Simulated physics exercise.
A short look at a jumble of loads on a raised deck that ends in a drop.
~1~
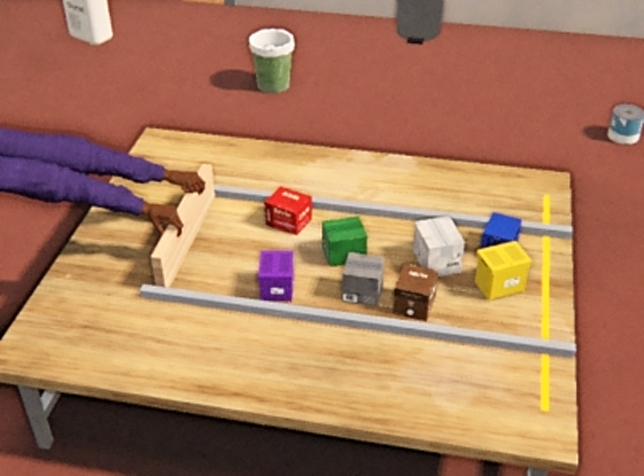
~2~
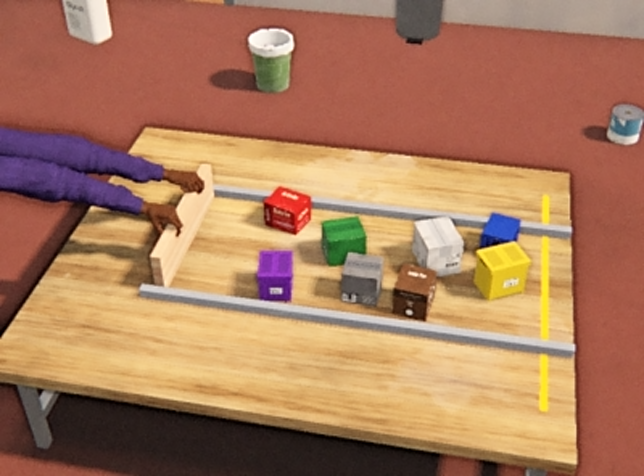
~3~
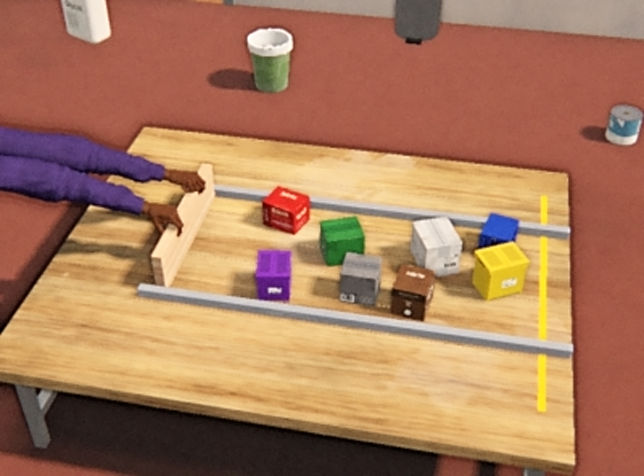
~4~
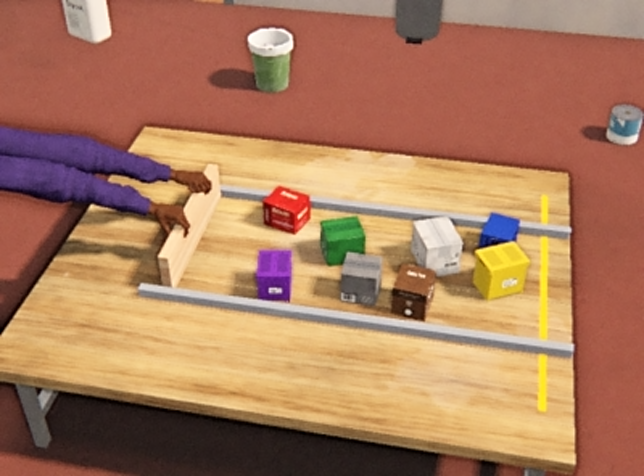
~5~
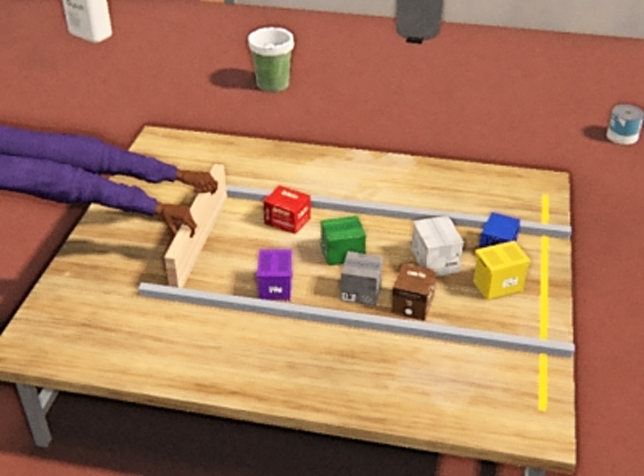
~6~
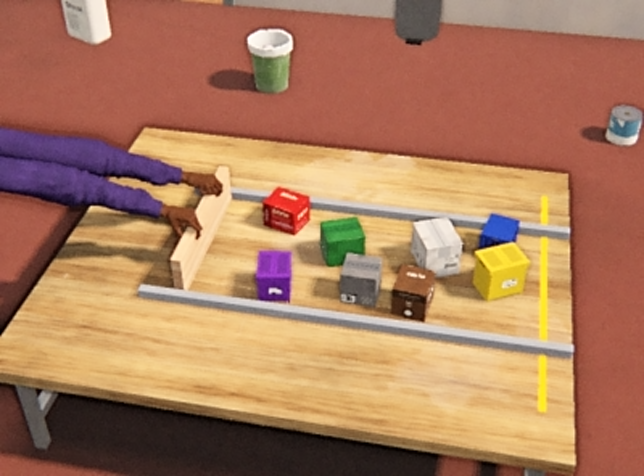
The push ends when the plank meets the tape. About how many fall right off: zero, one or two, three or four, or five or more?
In the end the number that fall off is five or more.
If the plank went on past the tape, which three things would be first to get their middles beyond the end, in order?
The order is the brown box, the yellow tote, the blue crate.
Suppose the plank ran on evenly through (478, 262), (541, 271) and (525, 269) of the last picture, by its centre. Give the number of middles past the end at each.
The counts: 0, 5 and 5.
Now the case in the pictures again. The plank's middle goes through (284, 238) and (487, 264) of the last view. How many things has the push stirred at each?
The counts are 2 and 8.
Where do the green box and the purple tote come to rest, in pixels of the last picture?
About (566, 281), and the other about (563, 318).
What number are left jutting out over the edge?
That would be 3.
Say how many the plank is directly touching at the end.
The number is 3.
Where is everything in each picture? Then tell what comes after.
Yellow tote (502, 272); blue crate (501, 237); white parcel (438, 247); plank (186, 225); tape (546, 288), in the first frame.
Blue crate (500, 237); purple tote (276, 277), in the second frame.
White parcel (435, 247); red box (286, 211), in the third frame.
Yellow tote (500, 272); green box (343, 241), in the fourth frame.
Blue crate (500, 237); brown box (414, 292), in the fifth frame.
Yellow tote (500, 273); blue crate (499, 238); white parcel (436, 248); plank (203, 227); tape (544, 289), in the sixth frame.
A little later, none off yet; yellow tote at rest near (500, 273); blue crate at rest near (499, 238); white parcel at rest near (436, 248).
Next, none off yet; yellow tote shifted a little near (518, 274); blue crate shifted a little near (514, 237); white parcel shifted about its own width near (485, 251).
When it is over, the number that fall off is five or more; down, grey box, brown box, white parcel, blue crate and yellow tote.
